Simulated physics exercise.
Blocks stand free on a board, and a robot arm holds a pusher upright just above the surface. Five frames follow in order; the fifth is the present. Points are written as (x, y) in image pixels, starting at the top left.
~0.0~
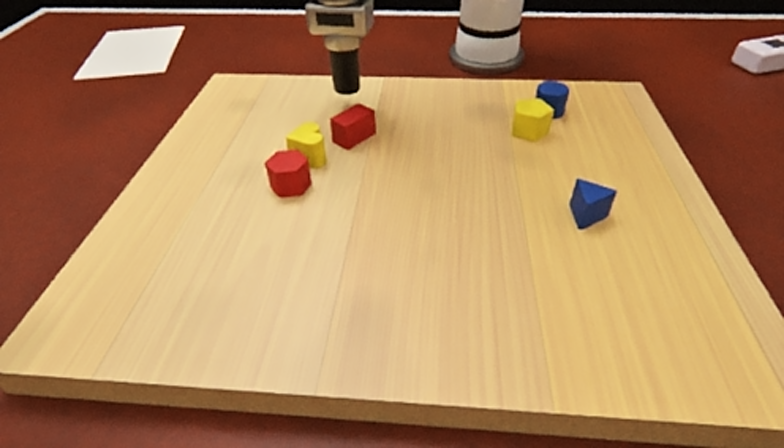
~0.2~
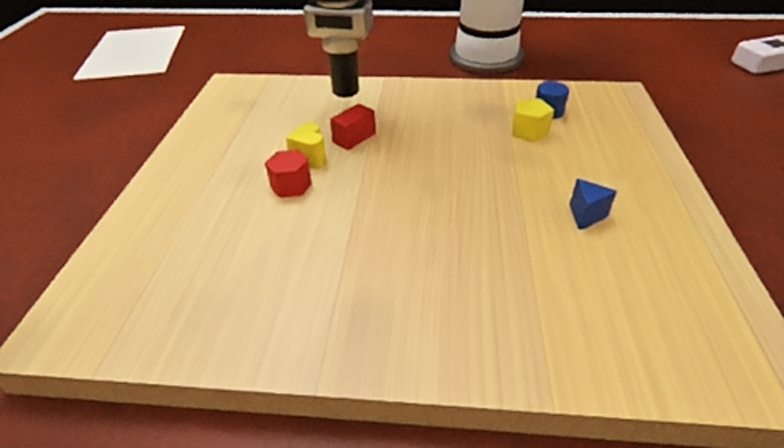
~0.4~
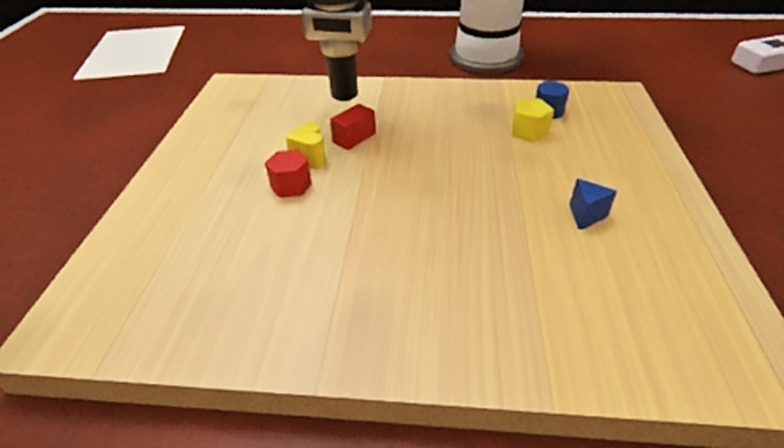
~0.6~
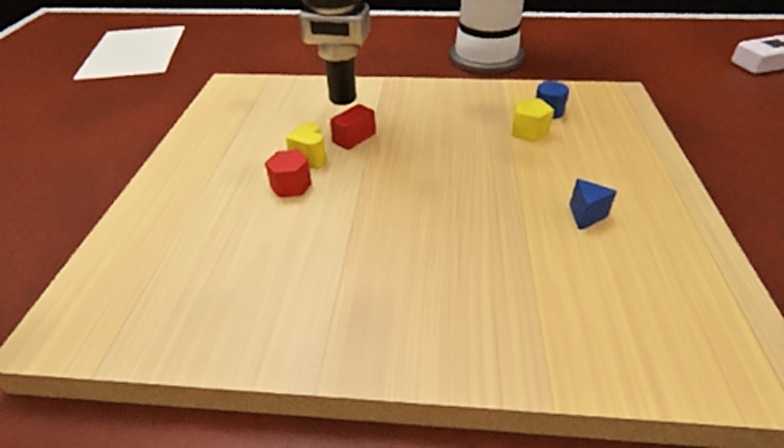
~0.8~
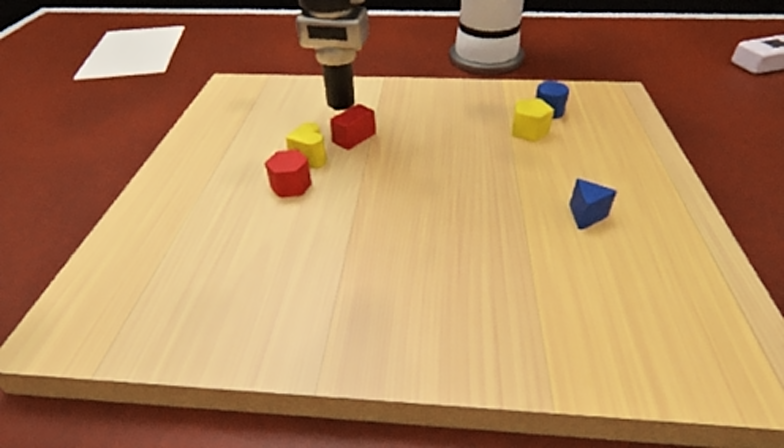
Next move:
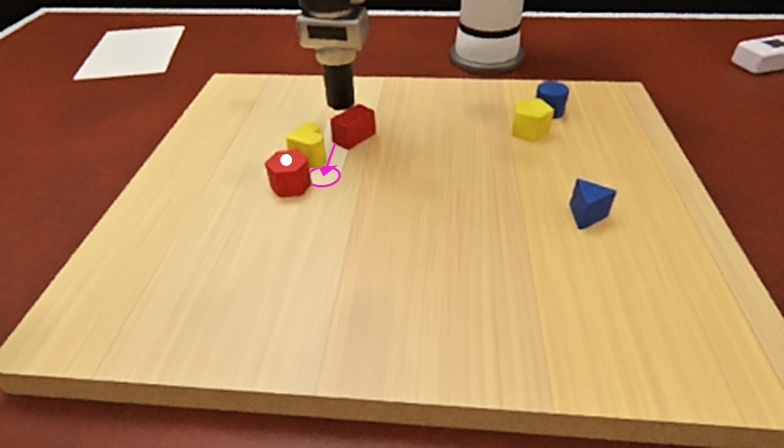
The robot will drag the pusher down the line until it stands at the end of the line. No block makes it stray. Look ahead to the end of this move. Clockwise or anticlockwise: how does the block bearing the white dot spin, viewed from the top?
Answer: Anticlockwise.
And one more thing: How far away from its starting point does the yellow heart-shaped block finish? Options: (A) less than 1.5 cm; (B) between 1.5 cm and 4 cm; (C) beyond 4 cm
Choice B: Between 1.5 cm and 4 cm.
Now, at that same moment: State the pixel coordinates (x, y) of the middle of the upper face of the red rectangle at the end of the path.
The middle of its top is at (359, 124).
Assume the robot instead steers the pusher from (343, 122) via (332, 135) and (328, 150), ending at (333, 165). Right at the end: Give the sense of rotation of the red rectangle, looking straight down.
Turns anticlockwise.
The line goes straight from (343, 122) to (323, 176); the dot is on the red hexagon.
On the path given first. One third of the way, pusher (335, 121); red rectangle (356, 121), turned 20° anticlockwise.
Two thirds of the way, pusher (328, 139); yellow heart-shaped block (297, 139); red rectangle (359, 124), turned 35° anticlockwise.
At the end, pusher (321, 158); red hexagon (277, 166), turned 20° anticlockwise; yellow heart-shaped block (293, 143), turned 30° clockwise; red rectangle (359, 124), turned 35° anticlockwise.
